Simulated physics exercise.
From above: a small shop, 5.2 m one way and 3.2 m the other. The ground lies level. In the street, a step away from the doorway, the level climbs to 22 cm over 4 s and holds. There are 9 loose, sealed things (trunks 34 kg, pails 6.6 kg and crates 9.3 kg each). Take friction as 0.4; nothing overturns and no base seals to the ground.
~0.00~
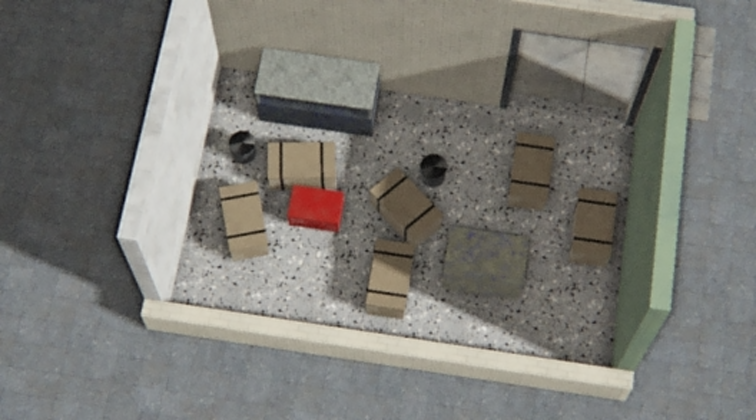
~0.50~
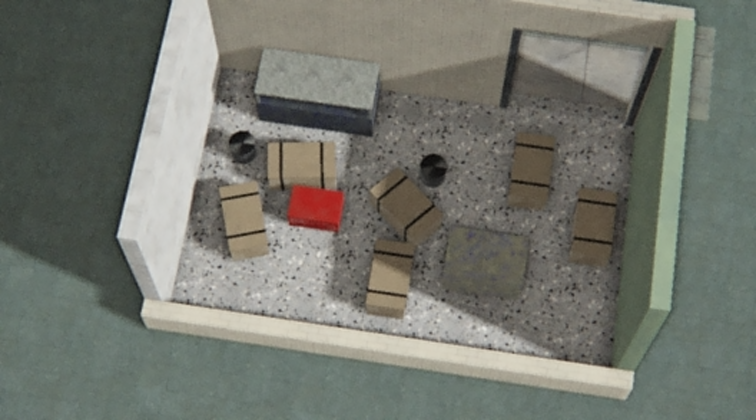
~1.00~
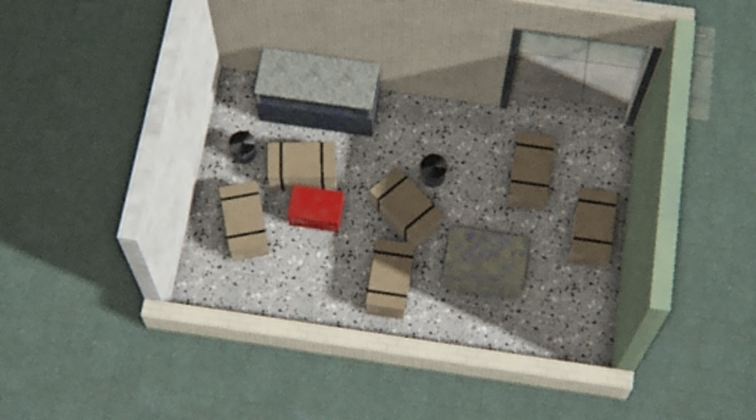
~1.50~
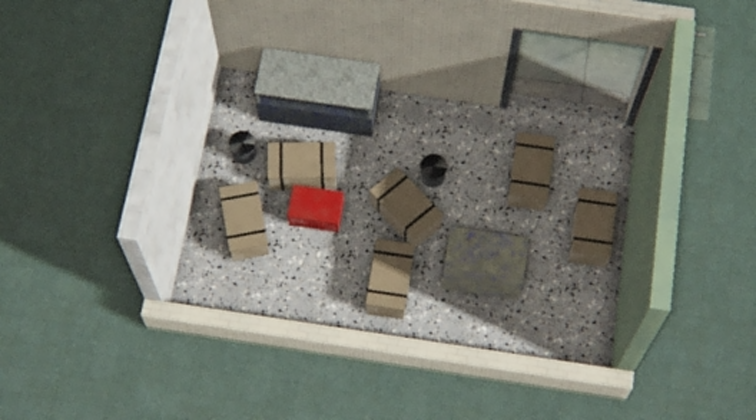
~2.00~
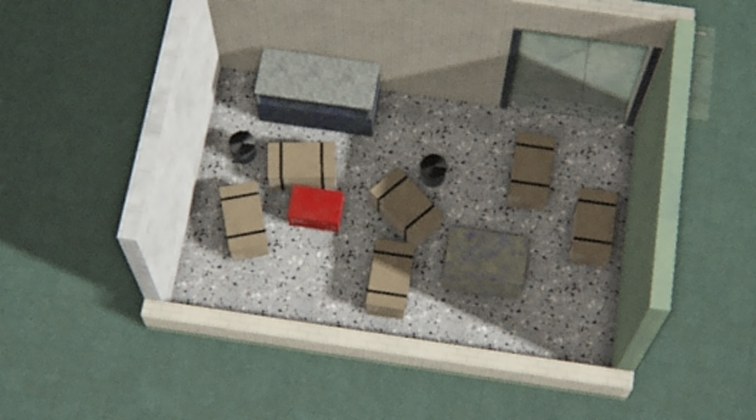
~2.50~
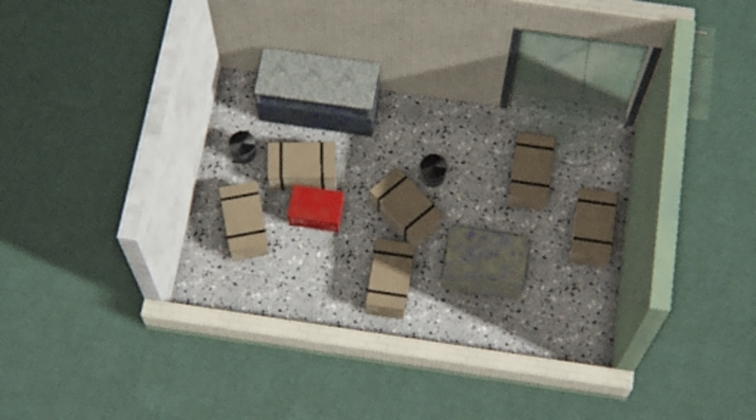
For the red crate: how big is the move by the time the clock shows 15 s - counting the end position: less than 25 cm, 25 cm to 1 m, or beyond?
The red crate slides a little.
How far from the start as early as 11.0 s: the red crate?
Roughly 80 cm by then.
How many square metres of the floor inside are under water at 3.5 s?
Roughly 2.0 m2.
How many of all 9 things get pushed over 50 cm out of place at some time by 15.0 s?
That makes 8.
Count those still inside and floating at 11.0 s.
At that moment 7.
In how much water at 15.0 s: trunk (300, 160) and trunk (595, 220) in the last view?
Roughly 18 and 20 cm.
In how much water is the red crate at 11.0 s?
About 9 cm.
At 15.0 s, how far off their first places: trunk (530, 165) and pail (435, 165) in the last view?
In that order: 140 cm, 40 cm.
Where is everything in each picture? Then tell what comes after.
In the first picture, the red crate at (316, 204) rests on the ground; 0.0 m2 under water; 0 of 9 have shifted.
In the second picture, the red crate at (316, 204), on the bottom; water covers 0.0 m2; 0 of 9 have shifted.
In the third picture, the red crate at (316, 204), on the bottom; water covers 0.0 m2; 0 of 9 have shifted.
In the fourth picture, the red crate at (316, 204) rests on the ground; 0.0 m2 under water; 0 of 9 have shifted.
In the fifth picture, the red crate at (316, 204) rests on the ground; 0.0 m2 under water; 0 of 9 have shifted.
In the sixth picture, the red crate at (316, 204), on the bottom; 0.7 m2 under water; 0 of 9 have shifted.
After 3.5 s the red crate is near (316, 204), 0.0 m from its start, aground; 0 afloat.
After 6.8 s the red crate is near (316, 204), 0.0 m from its start, aground; 2 afloat.
After 11.0 s the red crate is near (255, 190), 0.7 m from its start, afloat; 7 afloat.
After 15.0 s the red crate is near (277, 161), 0.7 m from its start, afloat; 9 afloat.
